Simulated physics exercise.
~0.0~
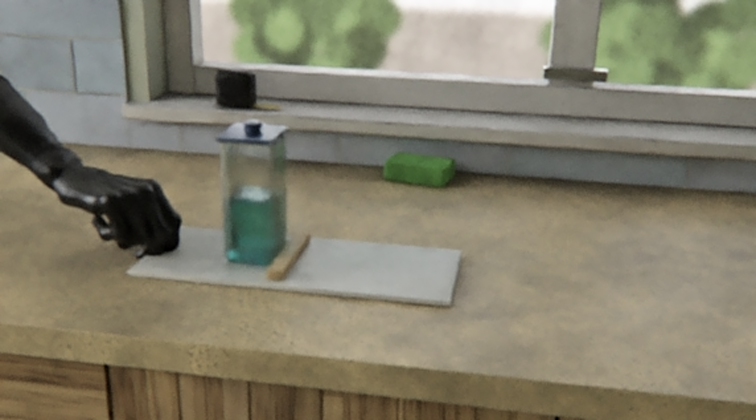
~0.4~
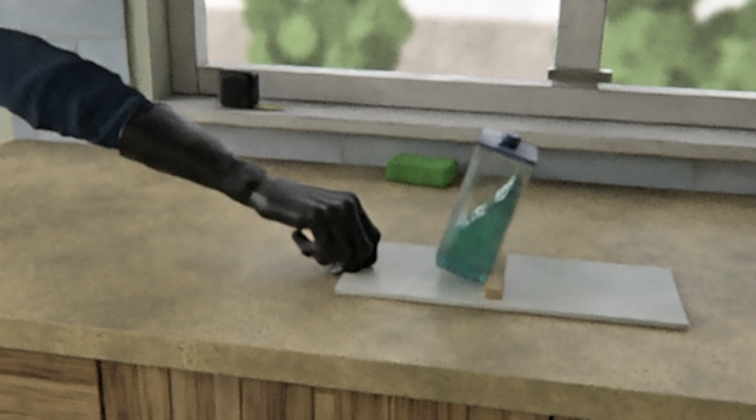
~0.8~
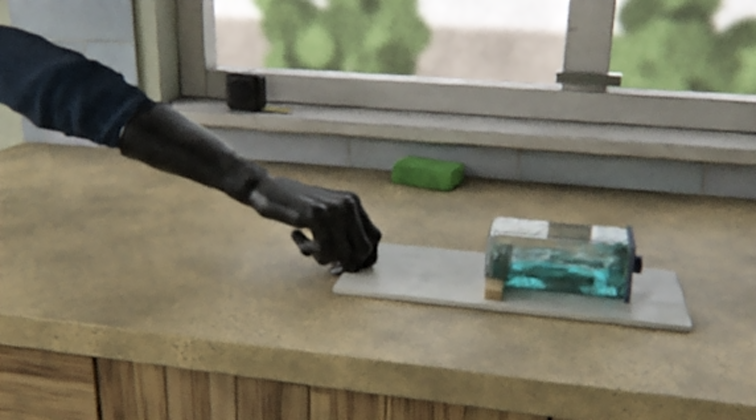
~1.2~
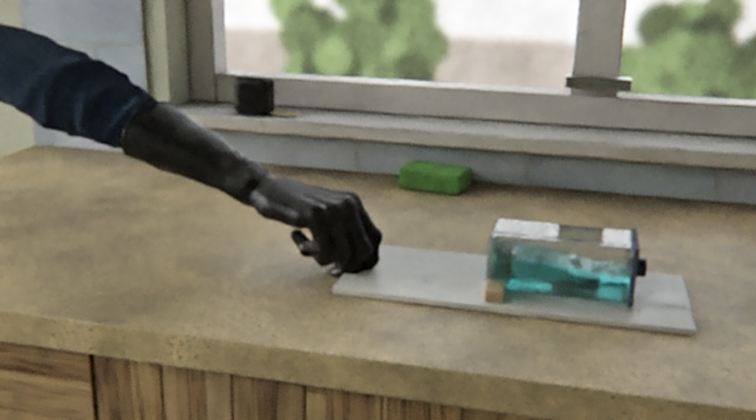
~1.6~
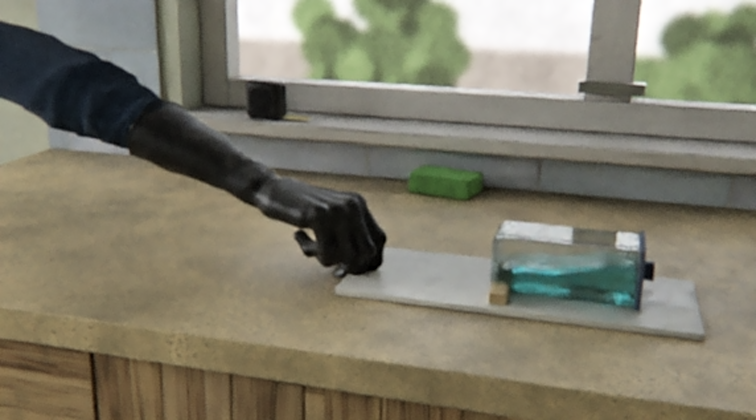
The clip opens on a kitchen counter beneath a window, where a black-gloved hand grips the left end of a pale board carrying an upright, clear container partly filled with blue-green liquid. A small wooden strip lies across the board beside the container's base. The hand slides the board to the right, and the container tips rightward over the strip, its liquid surface sloping steeply. It topples onto its side, with its dark cap pointing right and the liquid sloshing inside. The board stays put with the hand still at its end, and the container remains lying on it as the liquid calms.
